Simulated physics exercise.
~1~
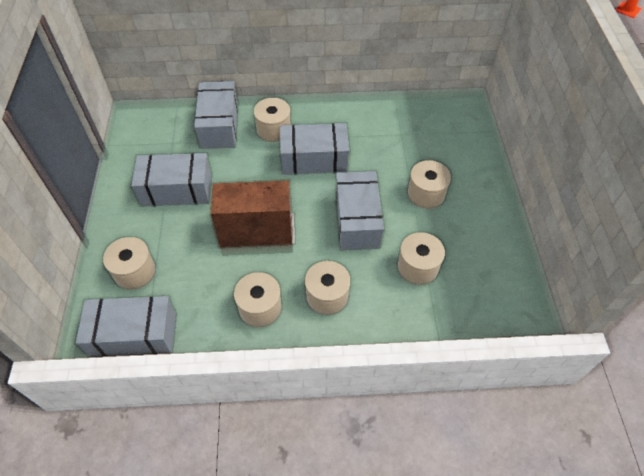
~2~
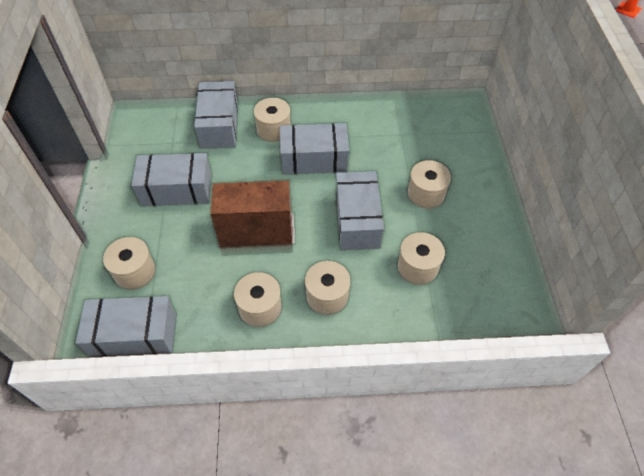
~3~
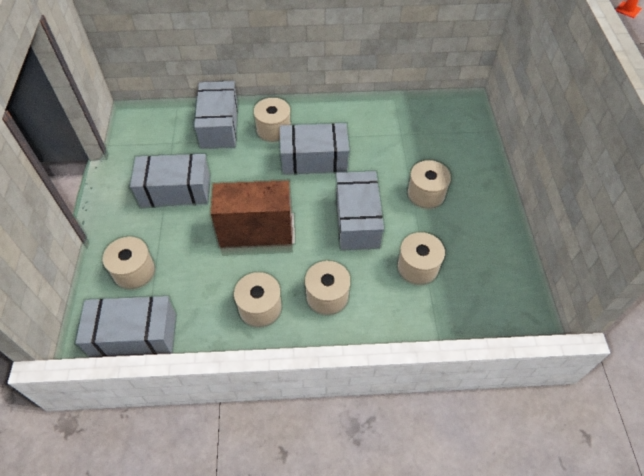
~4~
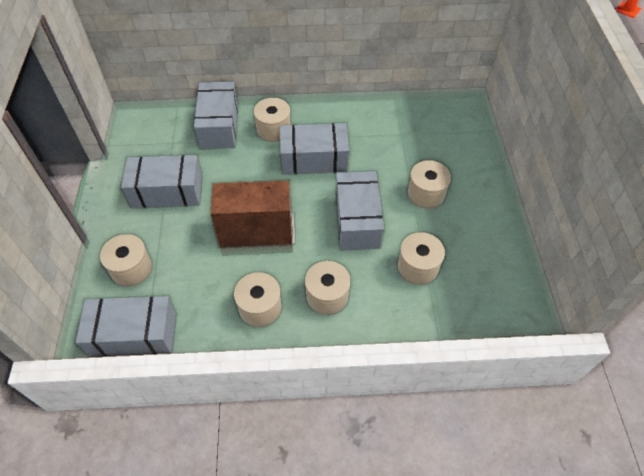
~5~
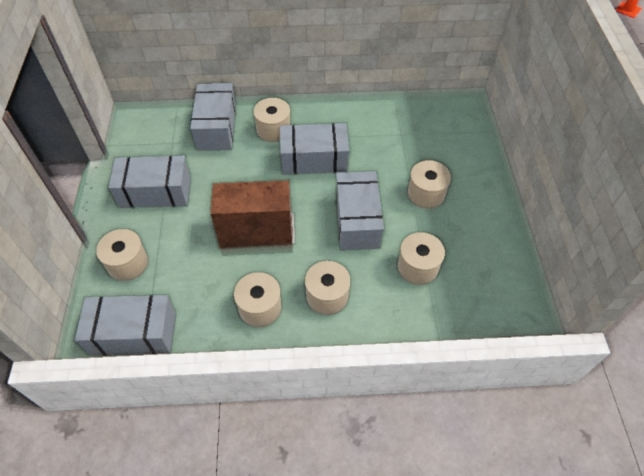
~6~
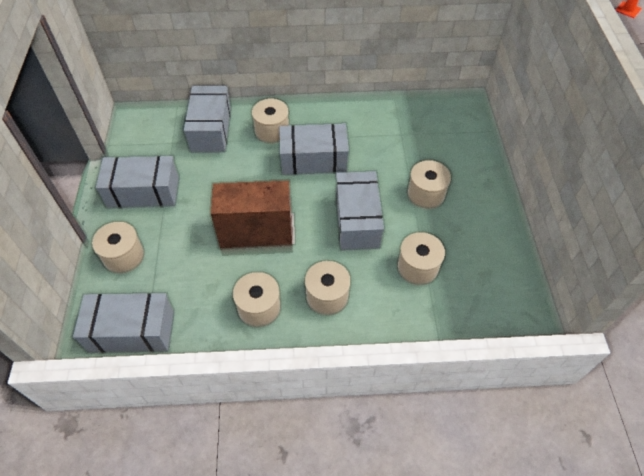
A flooded utility room with pale block walls and greenish water is seen from above, over a low white wall. Grey strapped trunks and round tan tubs with dark centres surround a rusty brown box in the middle. The dark door at left opens, then a grey trunk drifts left toward the doorway and the leftmost tub creeps up after it, while the upper trunk shifts slightly left.
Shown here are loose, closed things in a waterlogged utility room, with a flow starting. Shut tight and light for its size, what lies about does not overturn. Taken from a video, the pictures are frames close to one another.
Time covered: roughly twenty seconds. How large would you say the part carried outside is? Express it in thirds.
The fraction ends up in the one-to-two-thirds band.
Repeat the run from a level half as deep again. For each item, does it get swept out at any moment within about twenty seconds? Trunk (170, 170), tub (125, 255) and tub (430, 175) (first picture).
Result per object, as listed: Washed away / washed away / retained.
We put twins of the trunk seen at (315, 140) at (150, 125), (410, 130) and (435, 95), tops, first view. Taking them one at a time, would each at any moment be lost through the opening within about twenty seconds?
Summary in sequence: Exits at some point, never leaves, never leaves.
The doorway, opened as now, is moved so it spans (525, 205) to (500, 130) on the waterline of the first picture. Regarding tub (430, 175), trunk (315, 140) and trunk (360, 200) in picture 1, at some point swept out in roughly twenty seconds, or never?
Each in turn: Exits, exits, exits.
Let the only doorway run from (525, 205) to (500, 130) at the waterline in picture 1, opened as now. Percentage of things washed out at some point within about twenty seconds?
About 50 %.
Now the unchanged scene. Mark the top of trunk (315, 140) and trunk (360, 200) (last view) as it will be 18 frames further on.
I'd say close to (197, 145) and close to (312, 184).
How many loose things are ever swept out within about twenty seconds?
The answer is 6.
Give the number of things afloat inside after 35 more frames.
6 in all.
A moment on, 1 of 11 are out; 10 afloat.
Next, 2 of 11 are out; 9 afloat.
Later, 5 of 11 are out; 6 afloat.
In the end, 6 of 11 are out; 5 afloat.
